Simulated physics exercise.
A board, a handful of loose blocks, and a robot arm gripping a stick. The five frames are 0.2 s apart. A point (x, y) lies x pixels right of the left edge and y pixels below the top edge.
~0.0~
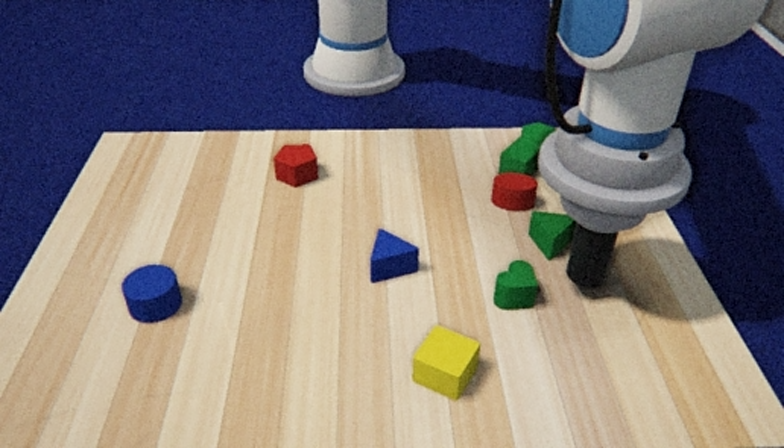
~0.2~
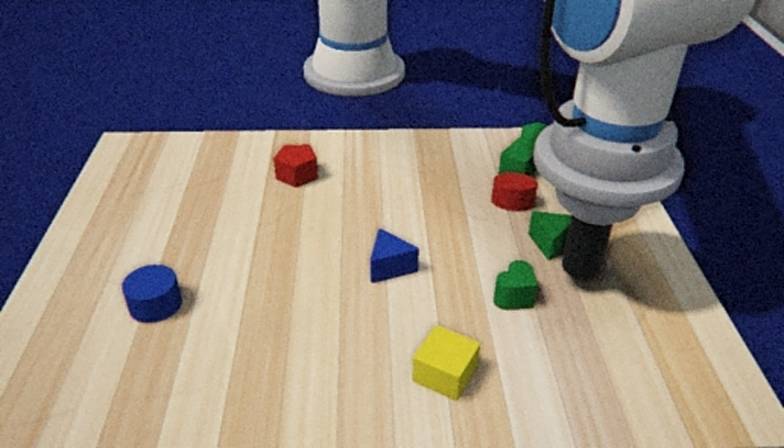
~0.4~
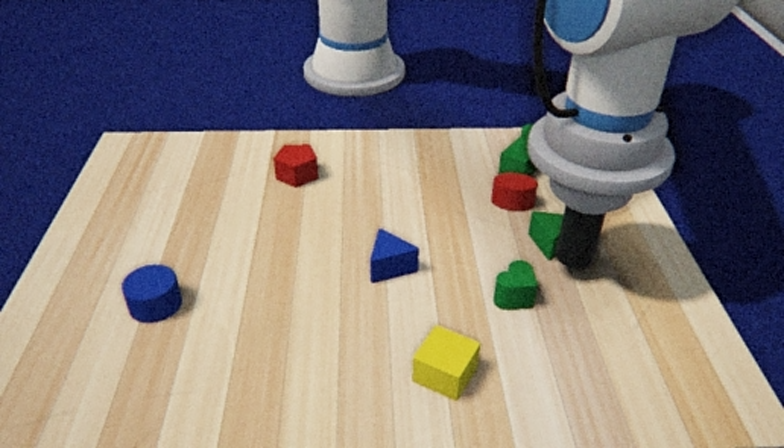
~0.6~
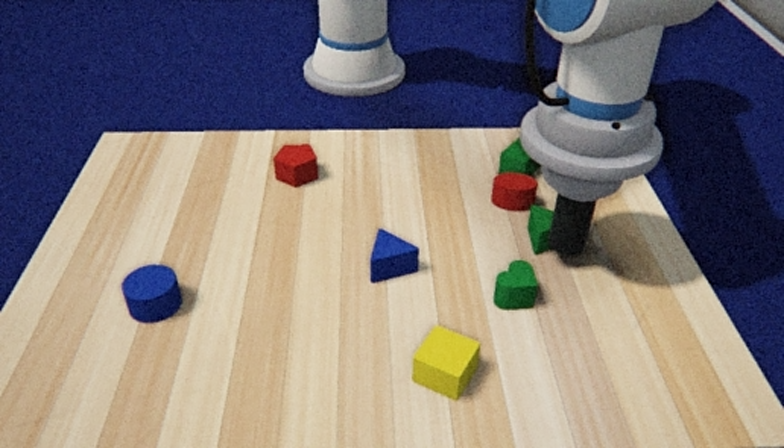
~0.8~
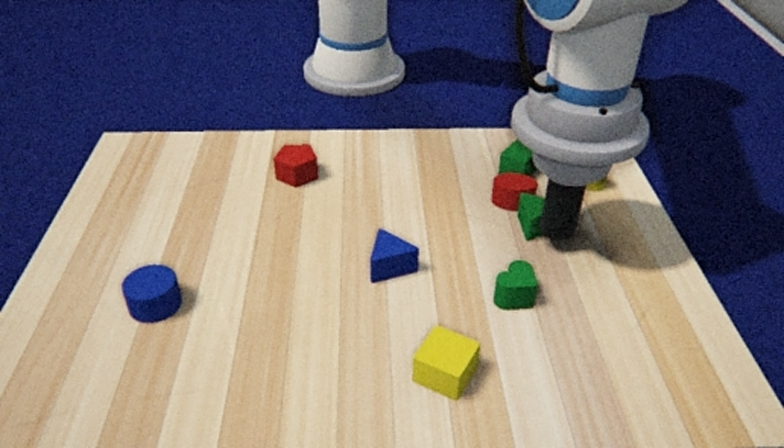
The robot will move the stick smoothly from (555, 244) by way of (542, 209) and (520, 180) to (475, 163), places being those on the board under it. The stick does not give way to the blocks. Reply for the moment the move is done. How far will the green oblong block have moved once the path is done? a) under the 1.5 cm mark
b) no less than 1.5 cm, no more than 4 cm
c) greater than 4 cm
My answer is option c.
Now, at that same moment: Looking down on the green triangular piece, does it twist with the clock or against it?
Counterclockwise from above.
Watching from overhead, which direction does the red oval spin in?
The red oval rotates clockwise.
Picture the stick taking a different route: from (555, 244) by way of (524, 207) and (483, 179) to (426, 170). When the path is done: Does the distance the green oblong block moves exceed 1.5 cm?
No, that is not how it ends up.
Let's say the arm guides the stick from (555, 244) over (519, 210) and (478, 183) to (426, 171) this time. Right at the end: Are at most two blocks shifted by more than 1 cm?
Yes.
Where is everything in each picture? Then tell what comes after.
Stick's lower end at (586, 275); red oval at (516, 181); green oblong block at (523, 148); green triangular piece at (555, 221); green hexagonal block at (540, 132), in the first frame.
Stick at (581, 268); blocks still, in the second frame.
Stick at (575, 257); blocks still, in the third frame.
Stick at (567, 244); green triangular piece at (549, 218), in the fourth frame.
Stick at (558, 230); red oval at (516, 181); green oblong block at (523, 148); green triangular piece at (539, 204); green hexagonal block hidden, in the fifth frame.
The first path, step by step. One third of the way, stick at (545, 194); red oval at (499, 169), turned 30° clockwise; green triangular piece at (515, 187), turned 45° anticlockwise.
Two thirds of the way, stick at (522, 166); red oval at (497, 168), turned 35° clockwise; green oblong block at (509, 143), turned 35° clockwise; green triangular piece at (514, 186), turned 55° anticlockwise.
At the end, stick at (476, 149); red oval at (497, 168), turned 35° clockwise; green oblong block at (492, 130), turned 80° clockwise; green triangular piece at (514, 186), turned 55° anticlockwise; green hexagonal block still.
